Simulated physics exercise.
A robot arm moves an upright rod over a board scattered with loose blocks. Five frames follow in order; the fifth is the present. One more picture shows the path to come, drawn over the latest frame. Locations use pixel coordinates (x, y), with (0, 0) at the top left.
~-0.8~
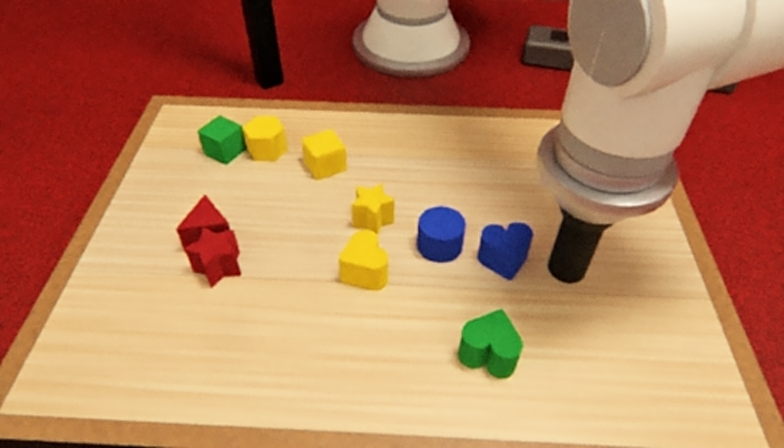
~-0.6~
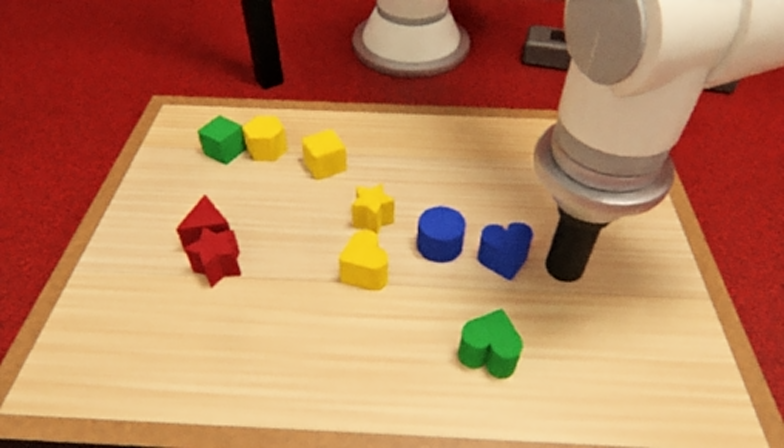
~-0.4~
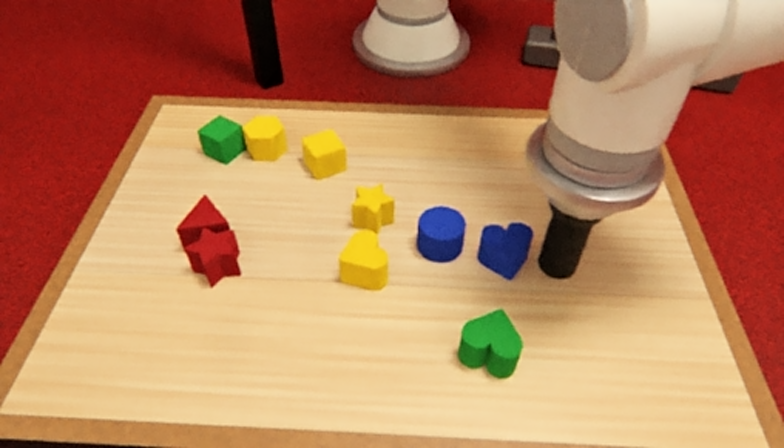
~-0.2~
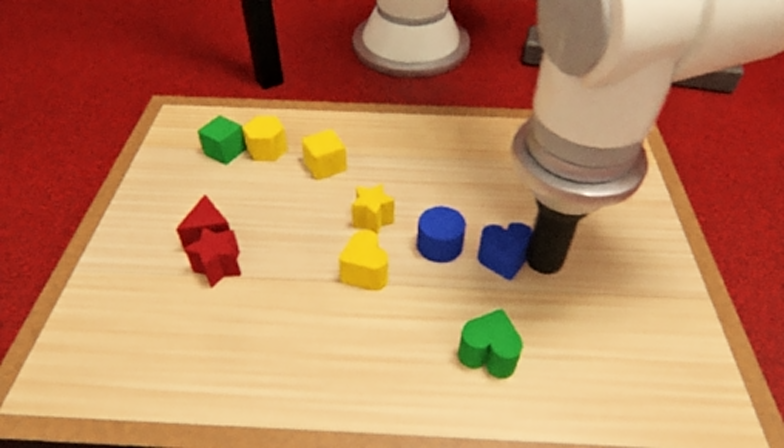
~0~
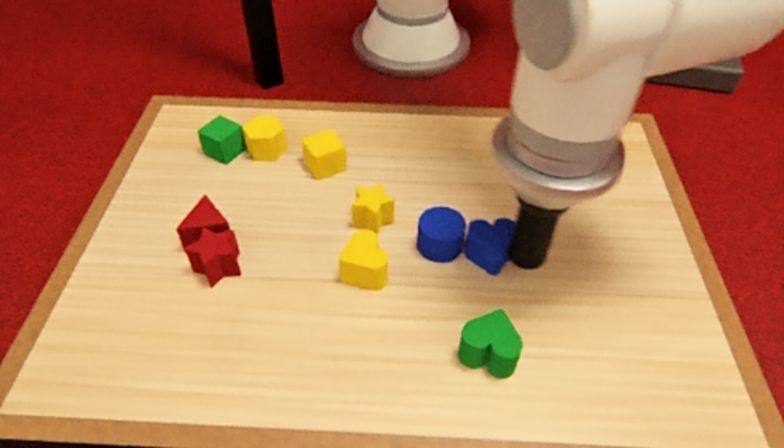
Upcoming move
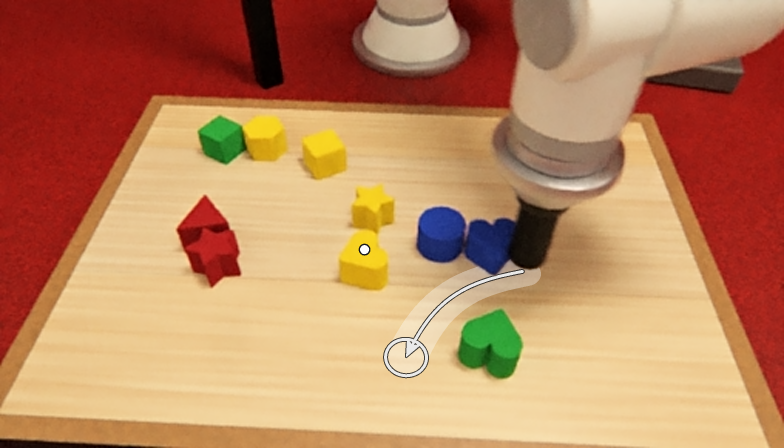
On a wooden board scattered with coloured blocks, a robot arm holding an upright black rod moves slowly left until it meets the blue heart, then pushes it a short way toward the blue circle while the other blocks stay still.
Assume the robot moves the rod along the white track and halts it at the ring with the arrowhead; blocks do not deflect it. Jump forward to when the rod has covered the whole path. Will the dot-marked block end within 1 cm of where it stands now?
Yes.
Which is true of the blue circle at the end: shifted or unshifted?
At the end of the path, it will have moved.
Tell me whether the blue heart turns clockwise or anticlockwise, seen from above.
Twists clockwise.
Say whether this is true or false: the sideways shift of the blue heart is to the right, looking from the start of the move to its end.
True.
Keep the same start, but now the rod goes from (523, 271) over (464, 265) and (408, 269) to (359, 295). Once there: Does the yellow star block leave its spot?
Going by the path, no.
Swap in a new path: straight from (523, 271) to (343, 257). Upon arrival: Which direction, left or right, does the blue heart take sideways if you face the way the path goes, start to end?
Towards the right-hand side.
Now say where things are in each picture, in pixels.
The first picture shows rod's lower end (566, 269); yellow heart (365, 250); blue circle (442, 222); blue heart (509, 237).
The second picture shows rod (564, 268); blocks still.
The third picture shows rod (557, 265); blocks still.
The fourth picture shows rod (544, 260); blocks still.
The fifth picture shows rod (527, 256); yellow heart (365, 250); blue circle (442, 222); blue heart (494, 232).
Drawn move, from (523, 271) over (474, 285) and (434, 313) to (406, 357); the dot is on the yellow heart.
What follows on the original path. One third of the way, rod (476, 269); blue circle (431, 216); blue heart (479, 228), turned 25° clockwise.
Two thirds of the way, rod (435, 298); blue circle (431, 216); blue heart (479, 228), turned 25° clockwise.
At the end, rod (407, 342); yellow heart still; blue circle (431, 216); blue heart (479, 228), turned 25° clockwise.
